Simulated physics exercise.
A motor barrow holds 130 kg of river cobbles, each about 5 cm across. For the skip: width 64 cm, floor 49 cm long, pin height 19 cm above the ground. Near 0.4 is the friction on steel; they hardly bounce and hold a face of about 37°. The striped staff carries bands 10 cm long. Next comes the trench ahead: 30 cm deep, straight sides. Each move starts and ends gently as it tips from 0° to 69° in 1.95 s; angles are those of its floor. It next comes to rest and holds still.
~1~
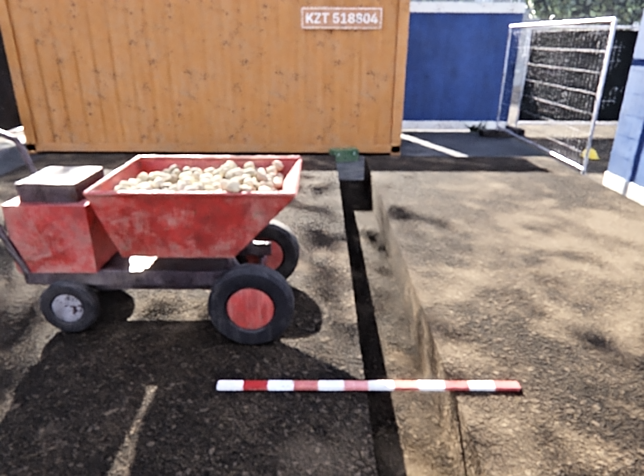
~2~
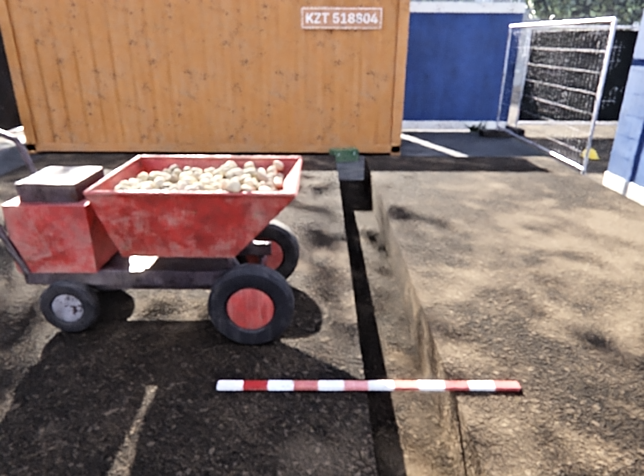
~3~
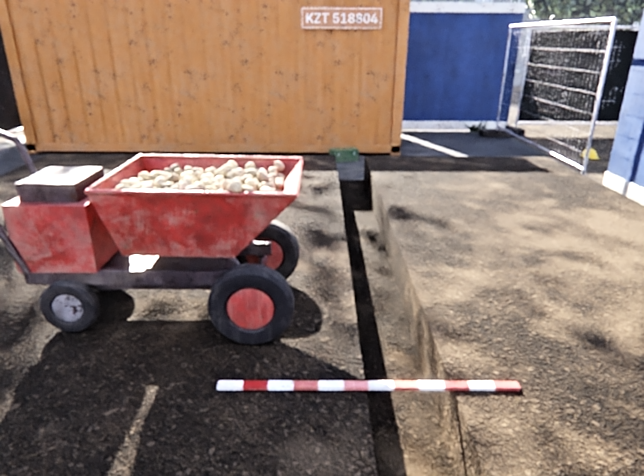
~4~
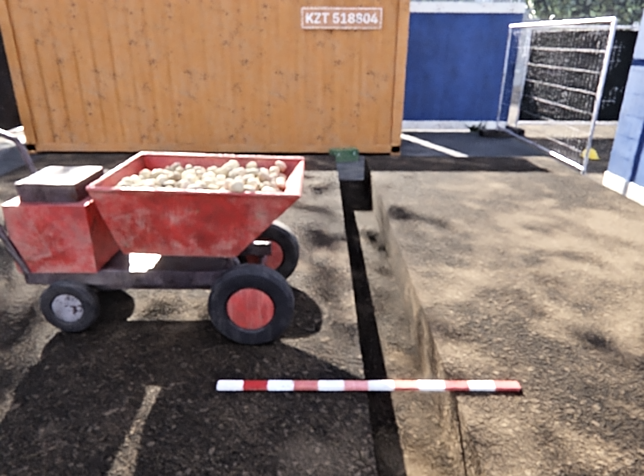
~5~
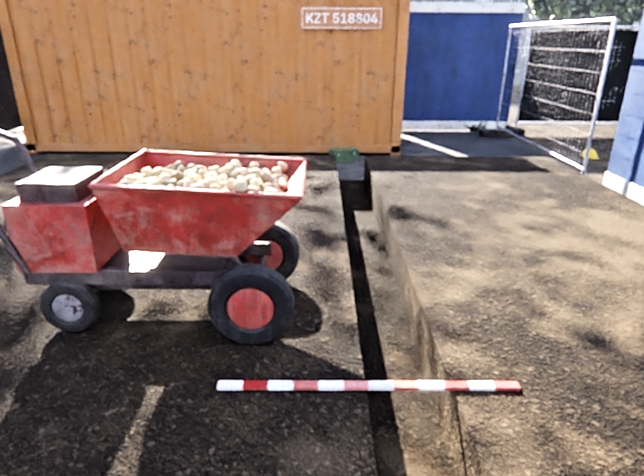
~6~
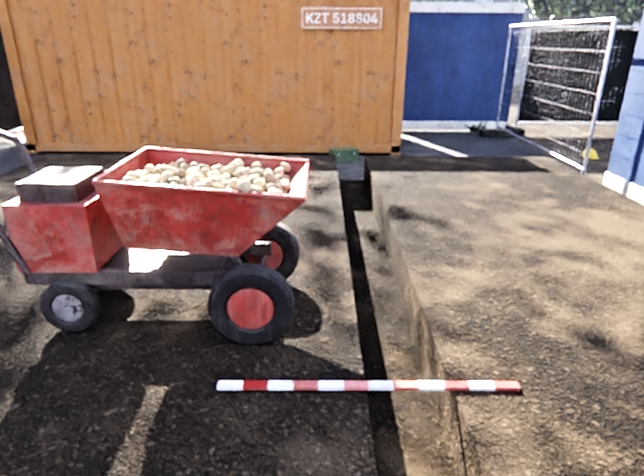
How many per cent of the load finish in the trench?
About 86 per cent.
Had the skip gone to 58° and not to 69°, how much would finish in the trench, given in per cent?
Roughly 75 percent.
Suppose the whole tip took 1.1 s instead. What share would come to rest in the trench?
With that timing, about 75 per cent.
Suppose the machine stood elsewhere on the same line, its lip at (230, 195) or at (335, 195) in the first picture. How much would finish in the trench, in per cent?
First some 80, then 40 per cent.
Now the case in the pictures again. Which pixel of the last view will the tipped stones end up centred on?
The middle should be near (398, 342).
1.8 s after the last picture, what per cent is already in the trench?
Around 45 per cent of it, at that instant.
Then, 1.2 s after the last picture the floor is at 58°, 99 % in the skip, 1 % in the trench; the foremost stones are at (382, 269).
Then, 1.8 s after the last picture the floor is at 69°, 43 % in the skip, 47 % in the trench, 10 % past the trench; the foremost stones are at (485, 308).
Then, 2.1 s after the last picture the floor is at 69°, 18 % in the skip, 68 % in the trench, 14 % past the trench; the foremost stones are at (535, 301).
Then, 4.0 s after the last picture the floor is at 69°, 0 % in the skip, 86 % in the trench, 14 % past the trench; the foremost stones are at (560, 308).
